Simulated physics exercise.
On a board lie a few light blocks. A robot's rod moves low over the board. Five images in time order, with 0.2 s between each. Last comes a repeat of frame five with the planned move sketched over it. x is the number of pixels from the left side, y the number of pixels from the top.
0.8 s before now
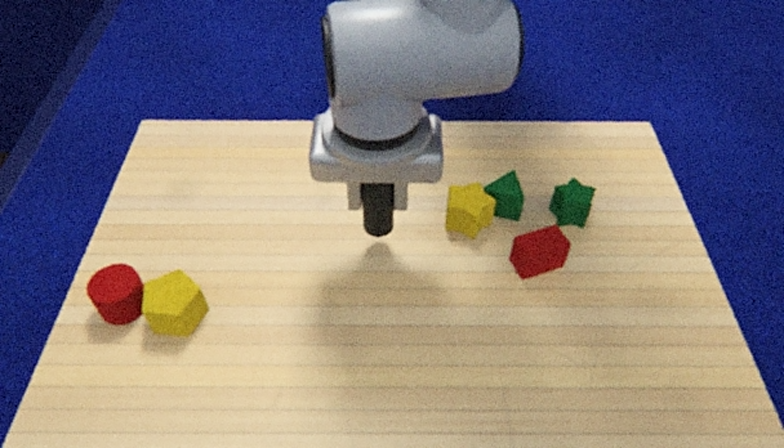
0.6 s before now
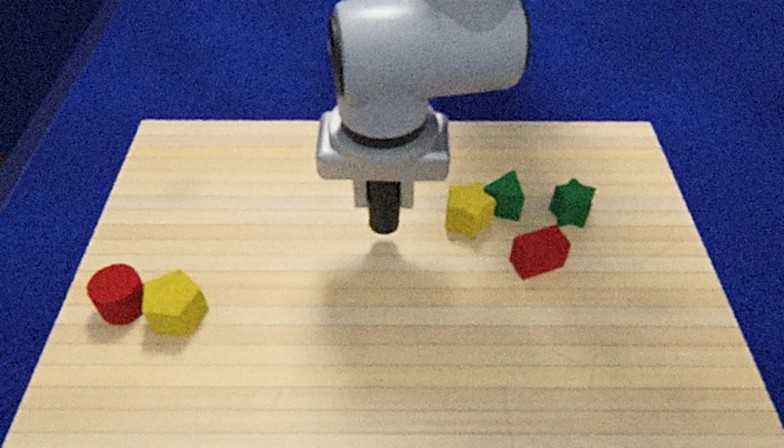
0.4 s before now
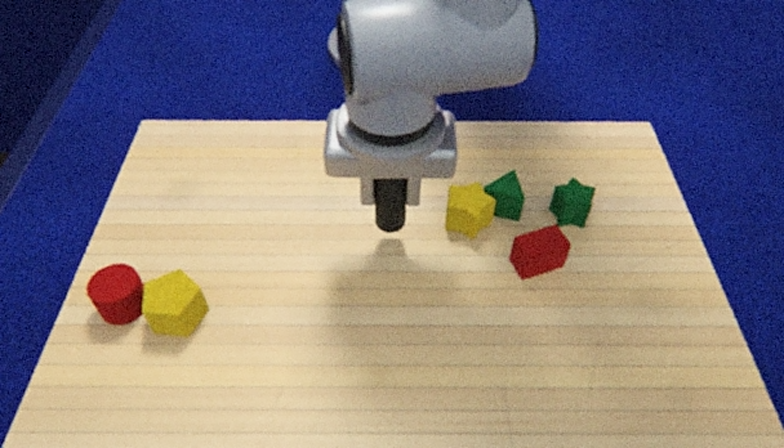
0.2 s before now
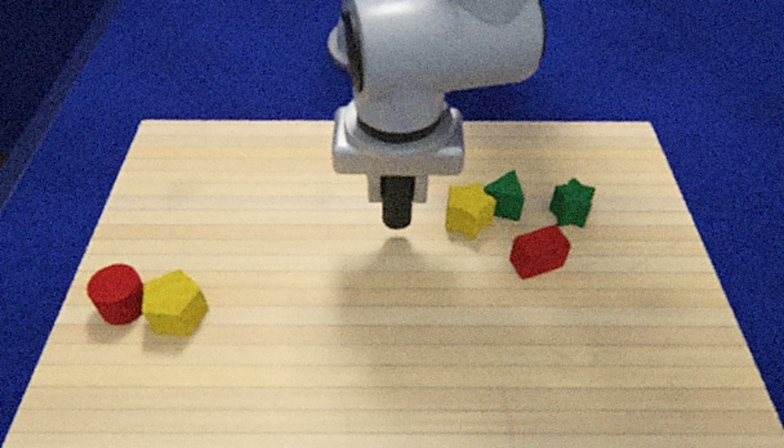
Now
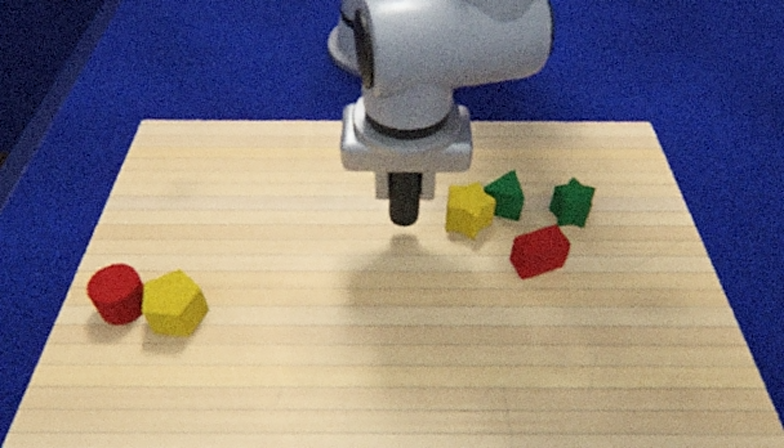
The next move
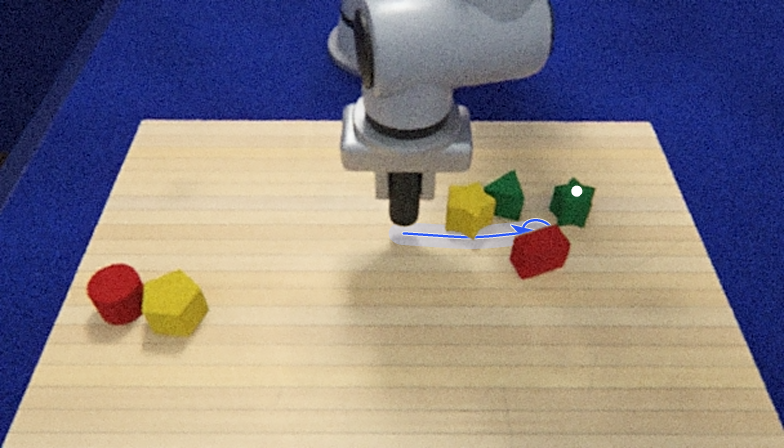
Robot arm with a black rod moving slowly right above a wooden board, while the red, yellow and green blocks stay still.
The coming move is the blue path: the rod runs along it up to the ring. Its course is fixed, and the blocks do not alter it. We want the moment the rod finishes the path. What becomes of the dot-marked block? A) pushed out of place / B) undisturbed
Choice B: Undisturbed.
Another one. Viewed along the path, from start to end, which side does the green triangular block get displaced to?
Towards the left-hand side.
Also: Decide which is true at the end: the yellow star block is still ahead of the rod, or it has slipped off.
Final position: To the side or behind.
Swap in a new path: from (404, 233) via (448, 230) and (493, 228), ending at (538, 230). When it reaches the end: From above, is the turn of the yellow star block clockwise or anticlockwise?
From the top: Counterclockwise.
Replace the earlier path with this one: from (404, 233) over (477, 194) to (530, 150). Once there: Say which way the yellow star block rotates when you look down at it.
In a top view, it turns clockwise.
The drawn path runs from (404, 233) over (472, 237) to (538, 231); the dot is on the green star block.
On the path given first. One third of the way, rod (452, 219); yellow star block (481, 193), turned 20° anticlockwise; green triangular block (514, 181), turned 15° clockwise.
Two thirds of the way, rod (499, 219); yellow star block (501, 187), turned 80° anticlockwise; green triangular block (522, 169), turned 35° clockwise.
At the end, rod (543, 214); yellow star block (511, 186), turned 115° anticlockwise; green triangular block (526, 165); green star block not moved.
